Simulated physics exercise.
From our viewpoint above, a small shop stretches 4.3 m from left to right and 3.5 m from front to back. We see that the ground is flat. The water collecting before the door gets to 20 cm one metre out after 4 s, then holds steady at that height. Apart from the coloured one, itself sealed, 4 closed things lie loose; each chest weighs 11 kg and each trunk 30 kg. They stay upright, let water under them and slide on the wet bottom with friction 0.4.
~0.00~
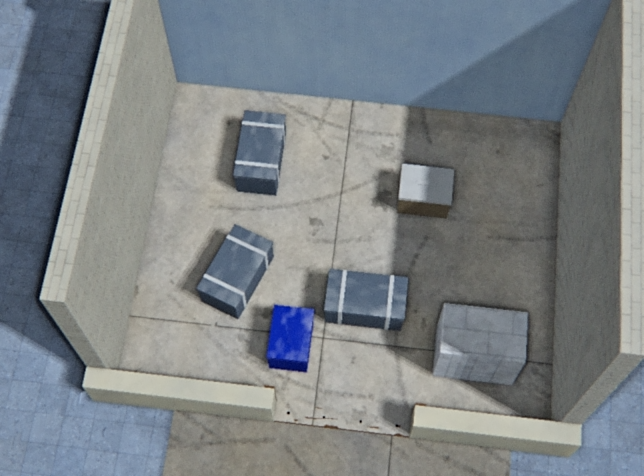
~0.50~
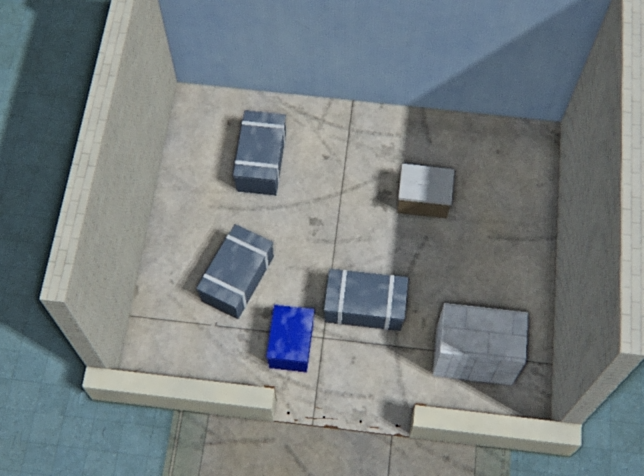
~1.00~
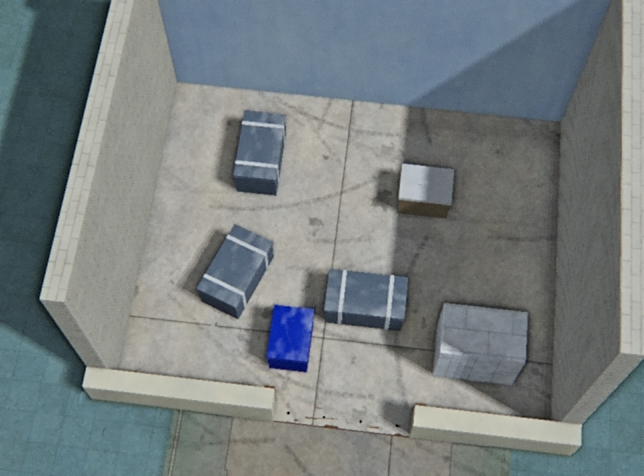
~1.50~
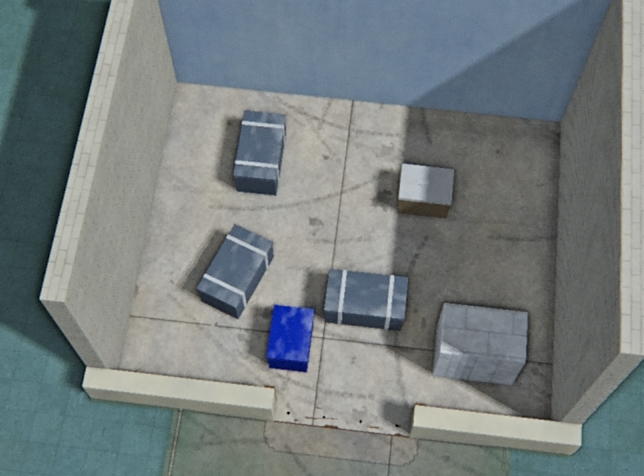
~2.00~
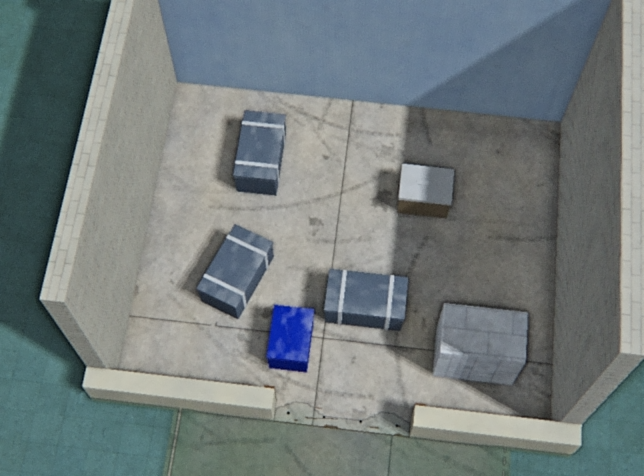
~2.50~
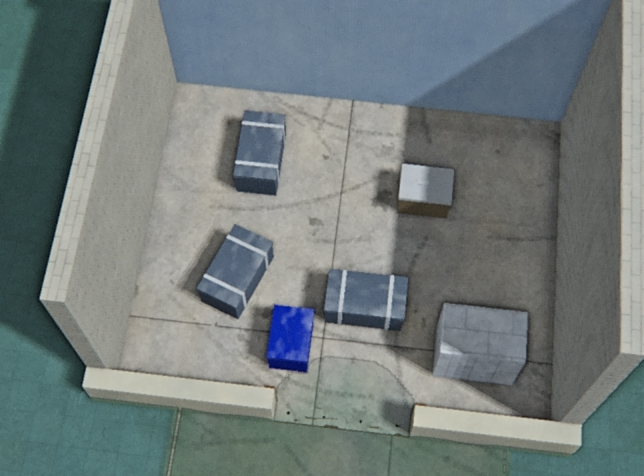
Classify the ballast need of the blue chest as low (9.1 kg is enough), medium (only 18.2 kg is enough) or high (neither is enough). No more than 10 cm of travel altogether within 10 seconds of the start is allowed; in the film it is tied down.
High.
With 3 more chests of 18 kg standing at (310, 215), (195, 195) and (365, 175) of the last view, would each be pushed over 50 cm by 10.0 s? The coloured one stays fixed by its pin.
In turn: Within it, within it, beyond it.
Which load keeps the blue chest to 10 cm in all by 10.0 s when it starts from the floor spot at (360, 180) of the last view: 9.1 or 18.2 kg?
Here both come up short.
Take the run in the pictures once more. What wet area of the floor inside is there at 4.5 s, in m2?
Roughly 4.5 m2.
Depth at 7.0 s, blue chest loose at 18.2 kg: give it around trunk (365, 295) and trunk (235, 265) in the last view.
First about 6 cm, second about 2 cm.
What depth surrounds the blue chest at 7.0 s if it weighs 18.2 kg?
Something like 5 centimetres.
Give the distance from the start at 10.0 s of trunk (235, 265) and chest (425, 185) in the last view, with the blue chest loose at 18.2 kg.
They've ended up 0 cm and 100 cm away, in that order.
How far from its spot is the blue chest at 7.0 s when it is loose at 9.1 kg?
80 cm.
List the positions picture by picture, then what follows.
The blue chest at (290, 333), on the bottom; 0.0 m2 under water; 0 of 5 have shifted, in the first frame.
The blue chest at (290, 333), on the bottom; water covers 0.0 m2; 0 of 5 have shifted, in the second frame.
The blue chest at (290, 333) rests on the ground; 0.0 m2 under water; 0 of 5 have shifted, in the third frame.
The blue chest at (290, 333) rests on the ground; 0.0 m2 under water; 0 of 5 have shifted, in the fourth frame.
The blue chest at (290, 333) rests on the ground; 0.0 m2 under water; 0 of 5 have shifted, in the fifth frame.
The blue chest at (290, 333), on the bottom; 0.5 m2 under water; 0 of 5 have shifted, in the sixth frame.
After 3.5 s the blue chest would be 8 cm from its start with 9.1 kg and 1 cm from its start with 18.2 kg; 4 cm of water round it then.
After 4.5 s the blue chest would be 37 cm from its start with 9.1 kg and 29 cm from its start with 18.2 kg; 4 cm of water round it then.
After 7.0 s the blue chest would be 82 cm from its start with 9.1 kg and 29 cm from its start with 18.2 kg; 5 cm of water round it then.
After 10.0 s the blue chest would be 102 cm from its start with 9.1 kg and 29 cm from its start with 18.2 kg; 5 cm of water round it then.
